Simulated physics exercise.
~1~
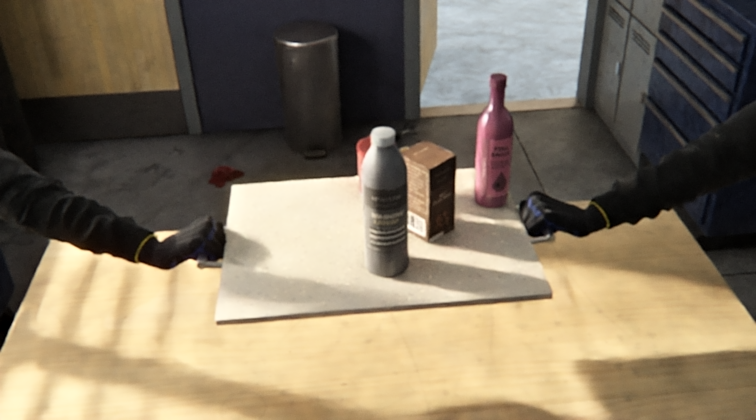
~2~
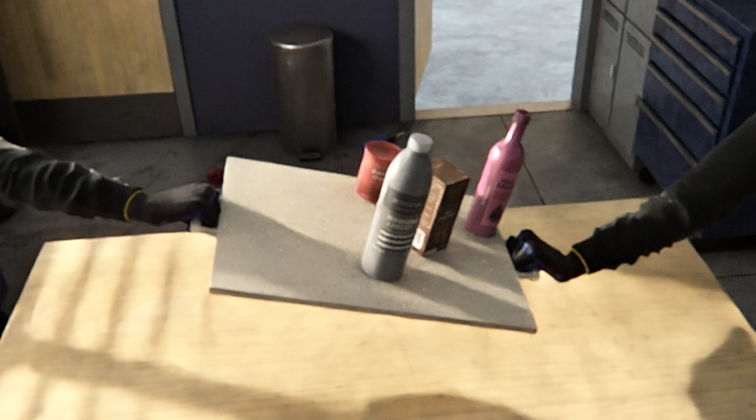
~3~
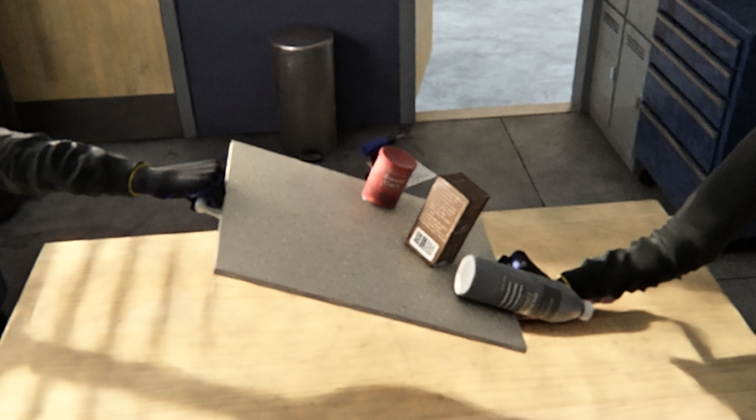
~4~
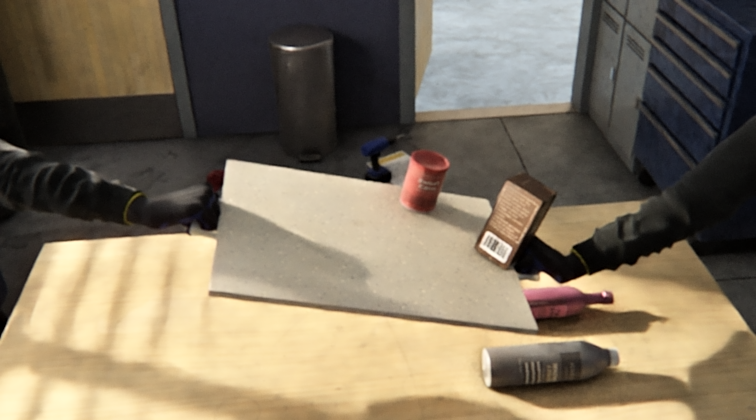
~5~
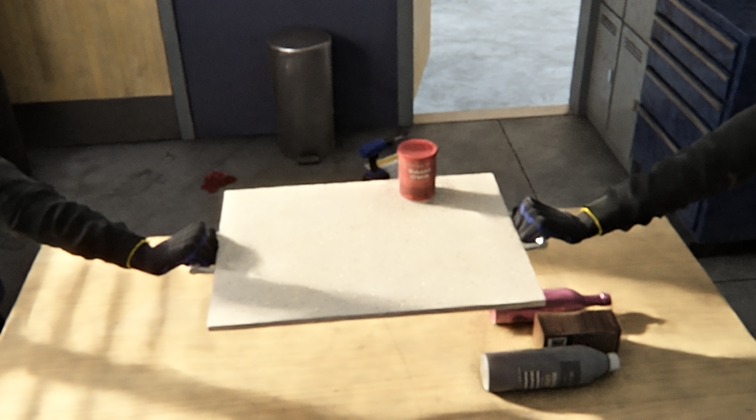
A flat, rimless tray held by two gloved hands above a wooden table carries a grey bottle, a brown carton, a red tin and a pink bottle. Its right edge dips, and all four items lean with it. As the slope steepens, both bottles topple and leave the tray at the right, while the tin and carton shift rightward. The tray starts back toward level, with the carton leaning at its right edge. Finally the tray is level again, holding only the upright red tin, right of where it began, while the carton and bottles lie on the table.
